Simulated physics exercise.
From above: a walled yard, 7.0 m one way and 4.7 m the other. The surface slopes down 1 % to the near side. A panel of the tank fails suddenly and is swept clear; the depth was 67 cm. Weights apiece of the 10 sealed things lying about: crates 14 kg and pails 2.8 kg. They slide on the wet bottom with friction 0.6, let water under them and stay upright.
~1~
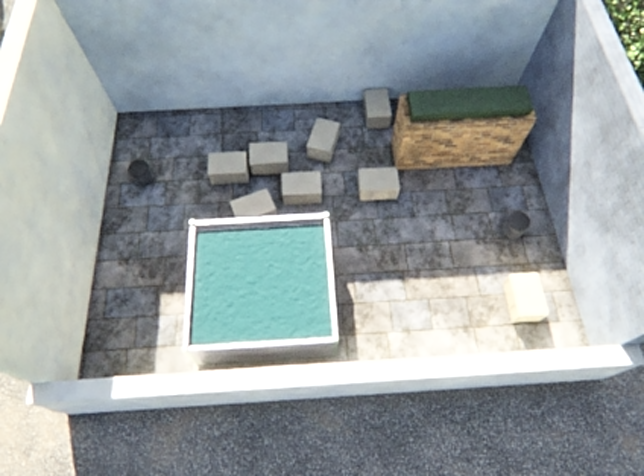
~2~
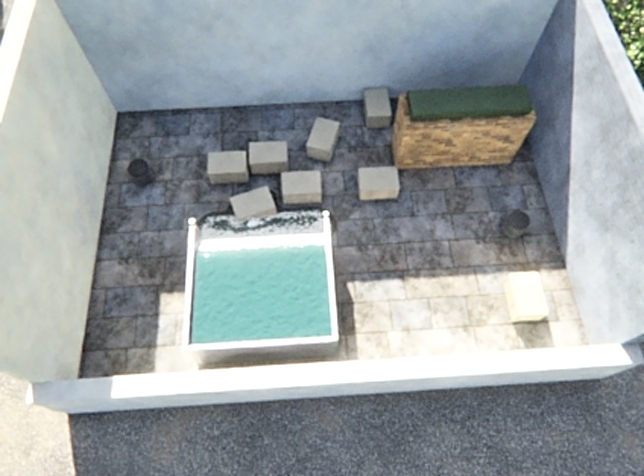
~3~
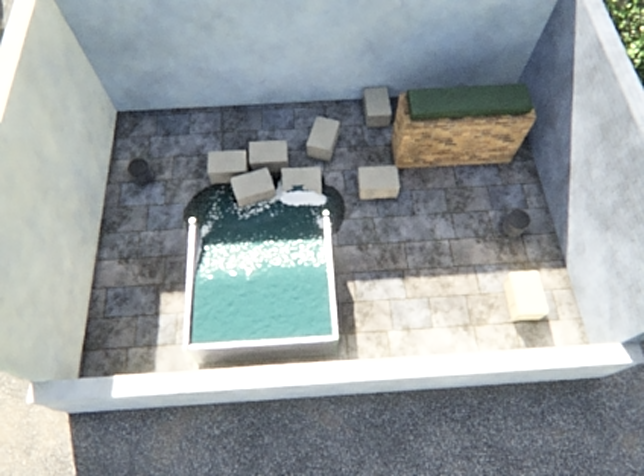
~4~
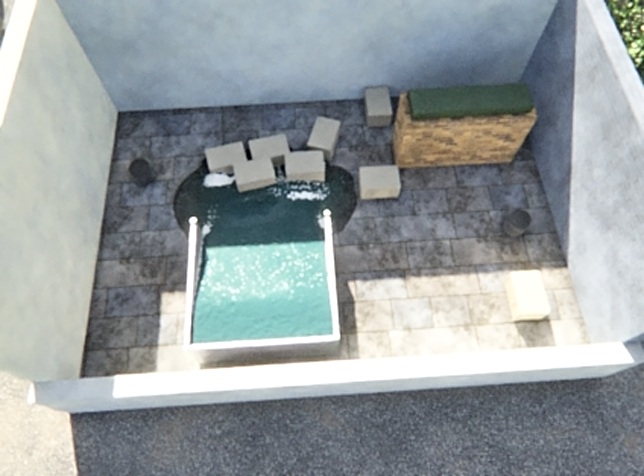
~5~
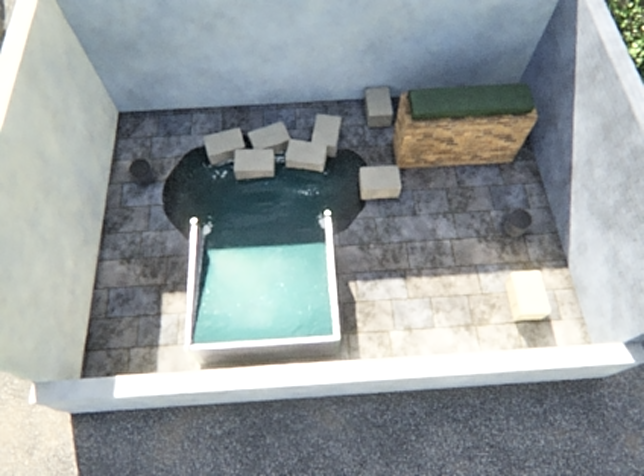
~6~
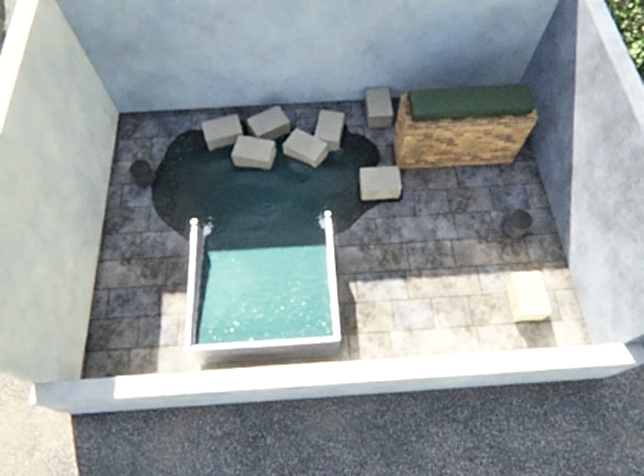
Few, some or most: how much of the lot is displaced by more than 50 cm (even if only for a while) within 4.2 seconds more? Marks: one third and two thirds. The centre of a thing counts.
Share: Two thirds or more.
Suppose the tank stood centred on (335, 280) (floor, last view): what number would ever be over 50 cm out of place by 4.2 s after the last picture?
In that case 9 of them.
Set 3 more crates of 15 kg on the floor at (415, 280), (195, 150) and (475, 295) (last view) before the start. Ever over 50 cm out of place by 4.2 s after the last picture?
In turn: Short of it, past it, under.
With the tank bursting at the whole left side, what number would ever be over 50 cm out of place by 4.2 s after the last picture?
Then 3.
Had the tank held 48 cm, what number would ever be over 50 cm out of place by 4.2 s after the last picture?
Then 8.
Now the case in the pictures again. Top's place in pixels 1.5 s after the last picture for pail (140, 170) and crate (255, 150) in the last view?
Near (115, 153) and (237, 116).
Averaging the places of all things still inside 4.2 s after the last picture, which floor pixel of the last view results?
Near (362, 207).
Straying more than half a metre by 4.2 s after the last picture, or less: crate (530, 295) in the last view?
It is under.
Then, 0.4 s after the last picture 5 of 10 are over 50 cm from their spots; 2 afloat.
Then, 1.5 s after the last picture 6 of 10 are over 50 cm from their spots; 6 afloat.
Then, 2.8 s after the last picture 7 of 10 are over 50 cm from their spots; 7 afloat.
Then, 4.2 s after the last picture 9 of 10 are over 50 cm from their spots, and 9 have been at some point; 7 afloat.
